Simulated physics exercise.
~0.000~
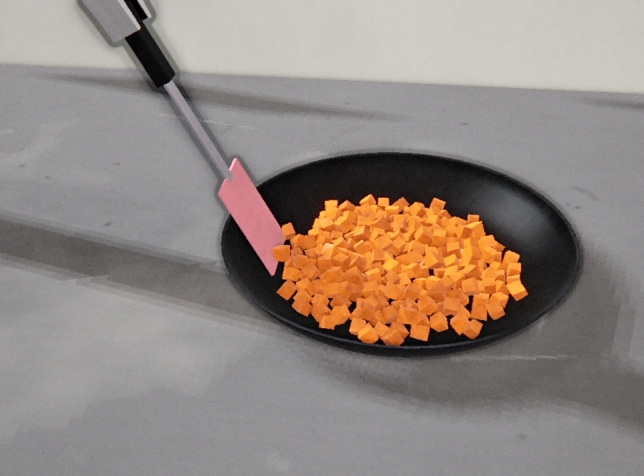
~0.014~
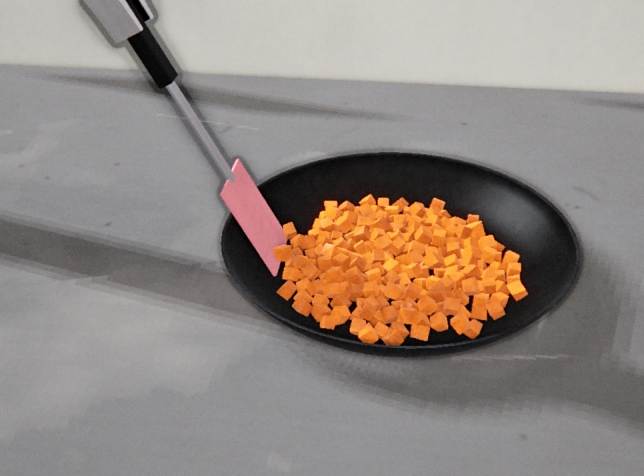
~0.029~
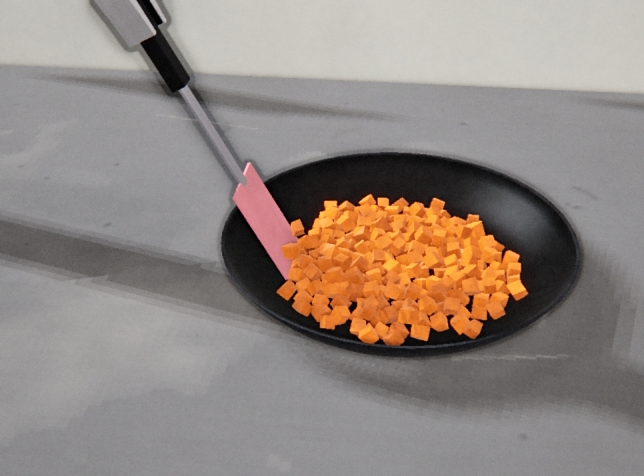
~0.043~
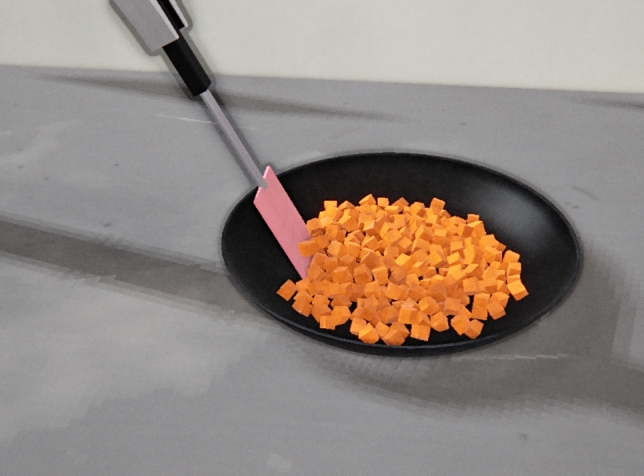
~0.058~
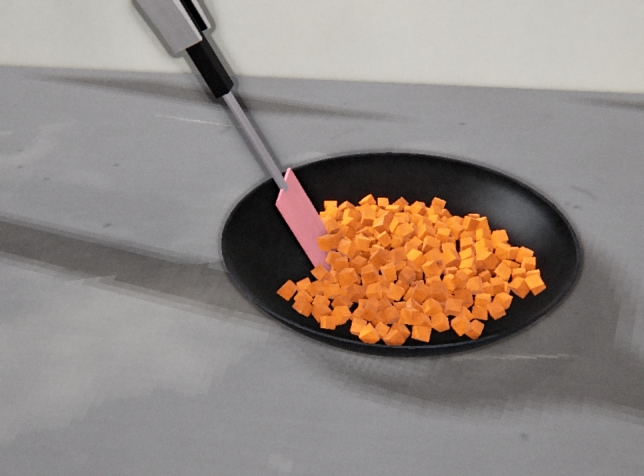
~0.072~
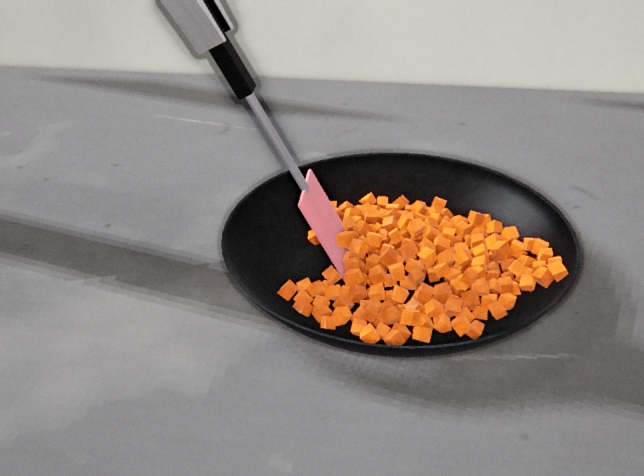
A plain grey tabletop with a pale wall behind it is seen from above at an angle, the view staying still. A black frying pan sits right of centre, heaped with small orange vegetable dice, and a pink-bladed turner with a black-and-grey handle slants in from the upper left. The turner slides rightward into the pan, pushing some dice toward the right side.
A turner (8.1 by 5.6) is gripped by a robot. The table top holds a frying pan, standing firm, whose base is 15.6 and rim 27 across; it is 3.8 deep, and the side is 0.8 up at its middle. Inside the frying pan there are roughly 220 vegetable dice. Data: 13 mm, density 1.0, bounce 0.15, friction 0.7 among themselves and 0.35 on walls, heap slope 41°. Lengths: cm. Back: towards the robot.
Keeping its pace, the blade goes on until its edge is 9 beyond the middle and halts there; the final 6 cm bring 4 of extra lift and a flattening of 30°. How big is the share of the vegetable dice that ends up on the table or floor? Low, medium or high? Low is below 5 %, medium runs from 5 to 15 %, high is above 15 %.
The share is high, above 15 %.
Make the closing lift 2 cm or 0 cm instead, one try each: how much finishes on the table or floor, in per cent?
You'd get some 25 per cent with the first setting and some 20 per cent with the second.
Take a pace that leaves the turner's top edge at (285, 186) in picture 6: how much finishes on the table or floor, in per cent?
That share would be some 15 percent.
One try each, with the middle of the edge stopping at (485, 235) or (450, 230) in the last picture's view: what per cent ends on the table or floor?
First try about 15 percent, second about 10 percent.
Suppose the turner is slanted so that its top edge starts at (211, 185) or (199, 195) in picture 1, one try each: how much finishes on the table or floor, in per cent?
About 25% and 20%.
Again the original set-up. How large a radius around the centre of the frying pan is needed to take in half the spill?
It works out to near 26 cm.
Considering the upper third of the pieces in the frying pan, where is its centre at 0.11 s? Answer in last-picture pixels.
Near (459, 253).
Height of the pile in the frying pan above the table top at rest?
Peak at rest, approximately 4.5 centimetres.
By 0.11 s, sloping 62°, highest piece 7 above the table; 221 in the frying pan, 2 on the blade or in flight.
By 0.14 s, sloping 54°, highest piece 8 above the table; 216 in the frying pan, 7 on the blade or in flight.
By 0.36 s, sloping 32°, highest piece 5 above the table; 170 in the frying pan, 48 on the table or floor, 5 on the blade or in flight.
By 1.41 s, sloping 32°, highest piece 5 above the table; 170 in the frying pan, 53 on the table or floor.
Final count, 170 in the frying pan, 53 on the table or floor. That is 24 % on the table or floor.
